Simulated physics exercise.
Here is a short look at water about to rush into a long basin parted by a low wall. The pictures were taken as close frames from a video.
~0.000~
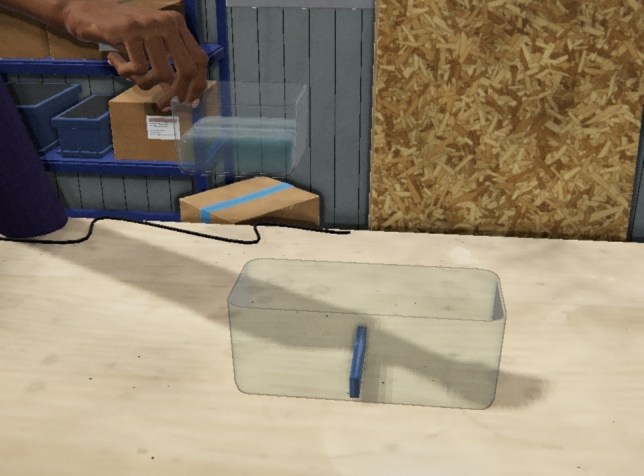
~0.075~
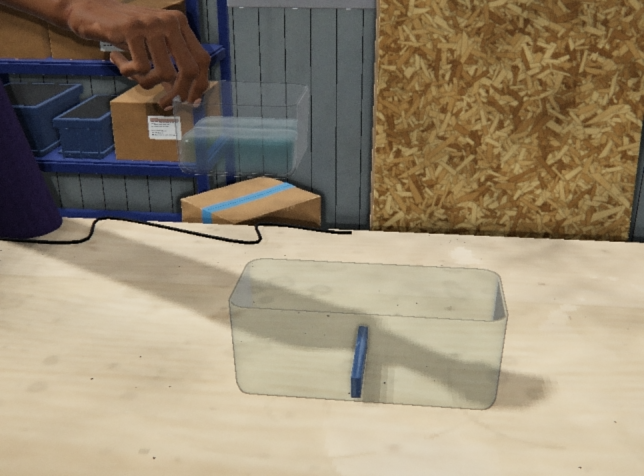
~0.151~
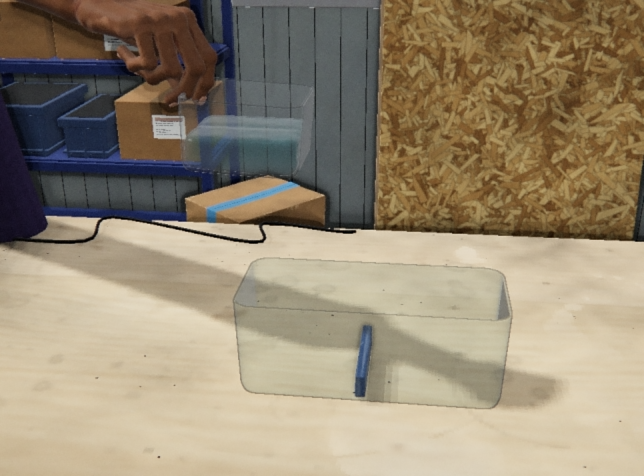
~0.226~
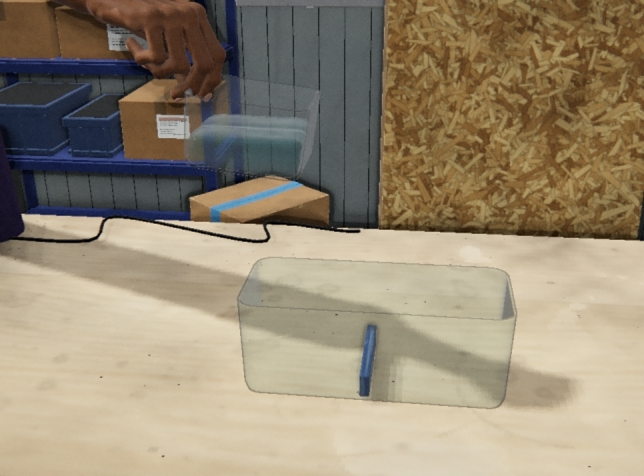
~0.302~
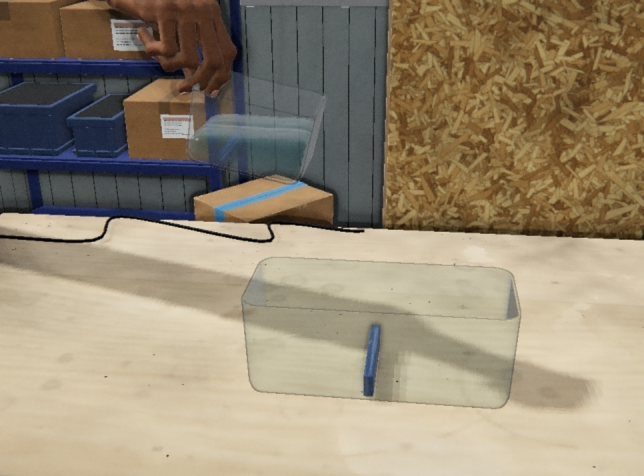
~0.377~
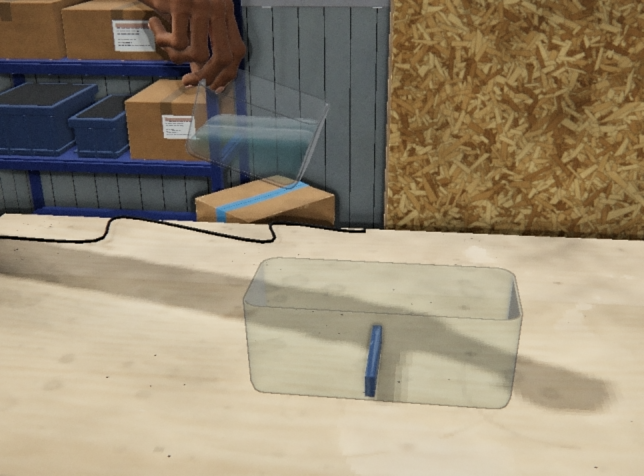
A long, clear basin with a low blue wall across its middle sits on a pale wooden workbench, viewed from slightly above. Behind it are blue shelves of cardboard boxes and blue bins at left, grey panelling, and a chipboard sheet at right. A hand at upper left gradually tilts a clear container of bluish water rightward, while the view drifts slightly left.
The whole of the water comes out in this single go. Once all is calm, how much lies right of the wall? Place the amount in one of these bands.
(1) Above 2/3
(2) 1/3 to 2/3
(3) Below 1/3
Answer: 2.
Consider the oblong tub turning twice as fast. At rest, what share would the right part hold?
Something like 30 percent.
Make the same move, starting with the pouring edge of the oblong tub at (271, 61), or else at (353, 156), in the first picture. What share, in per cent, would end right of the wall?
Near 15 per cent for the first start, near 80 per cent for the second.
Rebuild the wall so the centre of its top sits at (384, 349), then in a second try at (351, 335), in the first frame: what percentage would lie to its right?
Note: Roughly 5 % in case one, 50 % in case two.
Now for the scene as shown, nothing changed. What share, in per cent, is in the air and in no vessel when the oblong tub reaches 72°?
Share: Approx. 35 %.
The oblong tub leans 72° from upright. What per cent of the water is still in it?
Around 60 in a hundred has not poured out yet.
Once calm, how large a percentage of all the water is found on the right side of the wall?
45 % or thereabouts.
A moment on, the oblong tub is tipped part way and 61 per cent is still to pour, 6 is left of the wall and 0 right of it.
Next, the oblong tub is tipped right over and 11 per cent is still to pour, 34 is left of the wall and 39 right of it.
Then the oblong tub is tipped right over and 0 per cent is still to pour, 56 is left of the wall and 42 right of it.
Later the oblong tub is tipped right over and 0 per cent is still to pour, 56 is left of the wall and 43 right of it.
Finally, 56 per cent lies left of the wall, 43 right of it and 2 outside.
